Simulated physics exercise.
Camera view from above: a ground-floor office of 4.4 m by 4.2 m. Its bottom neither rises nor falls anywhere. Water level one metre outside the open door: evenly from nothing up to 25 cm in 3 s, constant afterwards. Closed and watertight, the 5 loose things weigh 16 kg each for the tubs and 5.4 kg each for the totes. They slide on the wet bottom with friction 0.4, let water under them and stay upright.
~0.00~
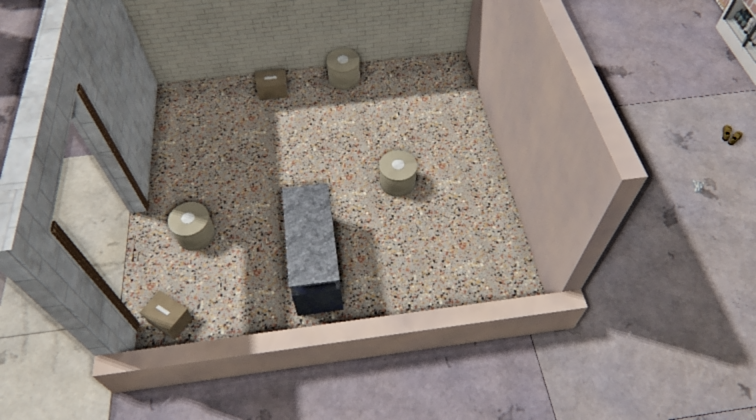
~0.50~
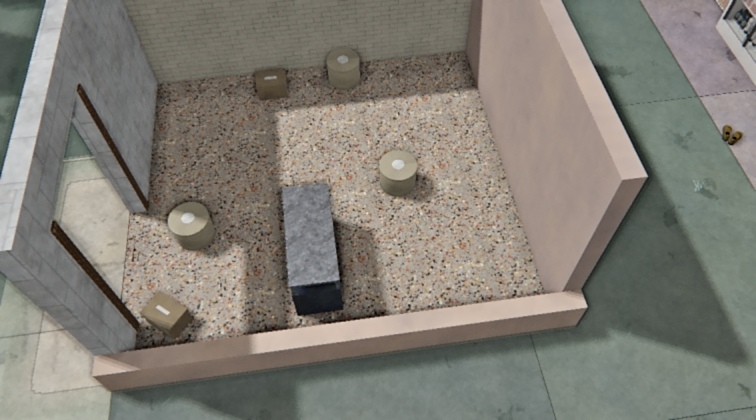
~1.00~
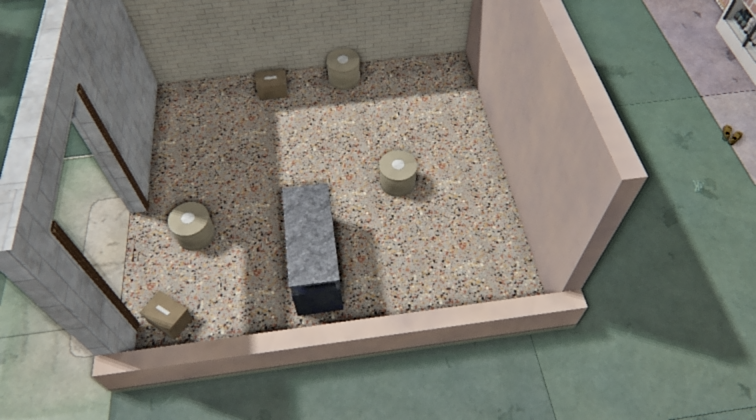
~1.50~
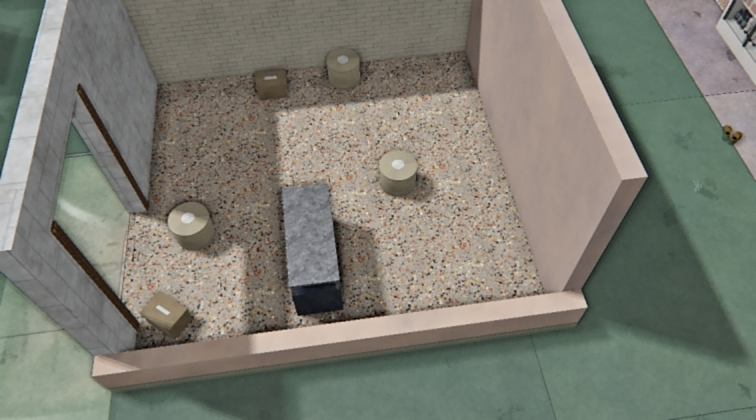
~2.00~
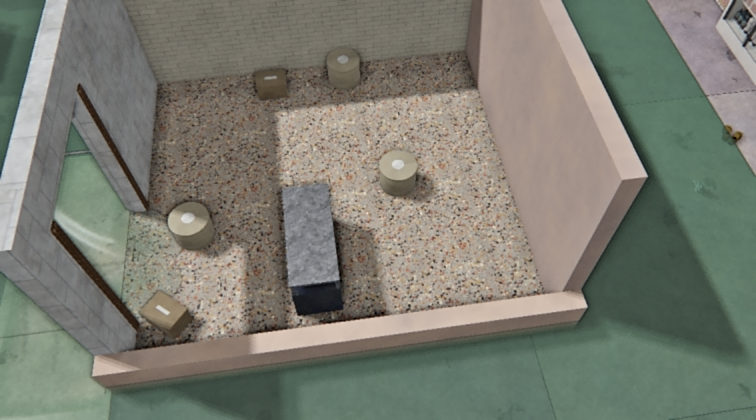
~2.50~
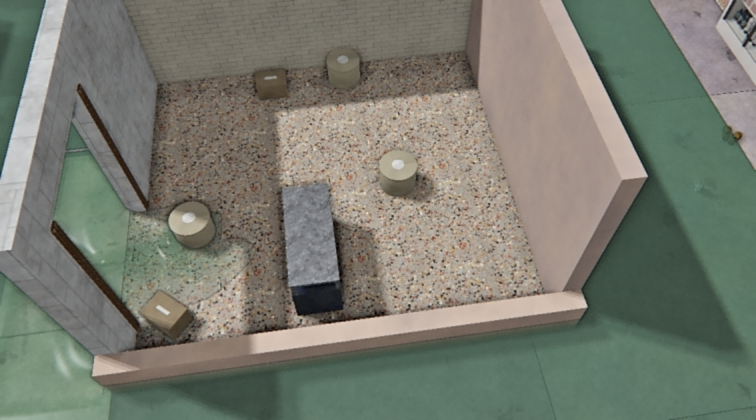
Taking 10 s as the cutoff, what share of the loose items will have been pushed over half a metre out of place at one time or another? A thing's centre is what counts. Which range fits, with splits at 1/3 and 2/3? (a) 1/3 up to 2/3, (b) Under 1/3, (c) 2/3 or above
(c) 2/3 or above.
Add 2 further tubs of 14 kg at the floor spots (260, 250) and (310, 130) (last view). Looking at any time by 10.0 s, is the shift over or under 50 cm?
In that order: Past it, over.
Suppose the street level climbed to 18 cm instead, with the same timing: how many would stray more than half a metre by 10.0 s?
3.
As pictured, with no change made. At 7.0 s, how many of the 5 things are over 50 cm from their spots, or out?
I get 4.
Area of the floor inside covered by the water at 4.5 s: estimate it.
At that time the wet patch spans about 9.0 m2.
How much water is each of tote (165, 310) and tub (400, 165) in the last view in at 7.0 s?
Depths: Near 14 cm, then near 3 cm.
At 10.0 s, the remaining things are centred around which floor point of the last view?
Close to pixel (348, 180).
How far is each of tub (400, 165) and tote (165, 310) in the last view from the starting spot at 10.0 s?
In turn: 40 cm, 100 cm.
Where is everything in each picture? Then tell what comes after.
A tub at (188, 218) rests on the ground; a tote at (163, 311) rests on the ground; water covers 0.0 m2; 0 of 5 have shifted, in the first picture.
A tub at (188, 218) rests on the ground; a tote at (163, 311) rests on the ground; 0.0 m2 under water; 0 of 5 have shifted, in the second picture.
A tub at (188, 218) rests on the ground; a tote at (163, 311), on the bottom; 0.0 m2 under water; 0 of 5 have shifted, in the third picture.
A tub at (188, 218), on the bottom; a tote at (163, 311), on the bottom; 0.0 m2 under water; 0 of 5 have shifted, in the fourth picture.
A tub at (188, 218) rests on the ground; a tote at (163, 311) rests on the ground; water covers 0.5 m2; 0 of 5 have shifted, in the fifth picture.
A tub at (189, 218), on the bottom; a tote at (163, 311) rests on the ground; 1.0 m2 under water; 0 of 5 have shifted, in the sixth picture.
After 3.5 s 1 of 5 are over 50 cm from their spots; 0 afloat.
After 4.5 s 1 of 5 are over 50 cm from their spots; 0 afloat.
After 7.0 s 4 of 5 are over 50 cm from their spots; 1 afloat.
After 10.0 s 4 of 5 are over 50 cm from their spots, and 4 have been at some point; 4 afloat.
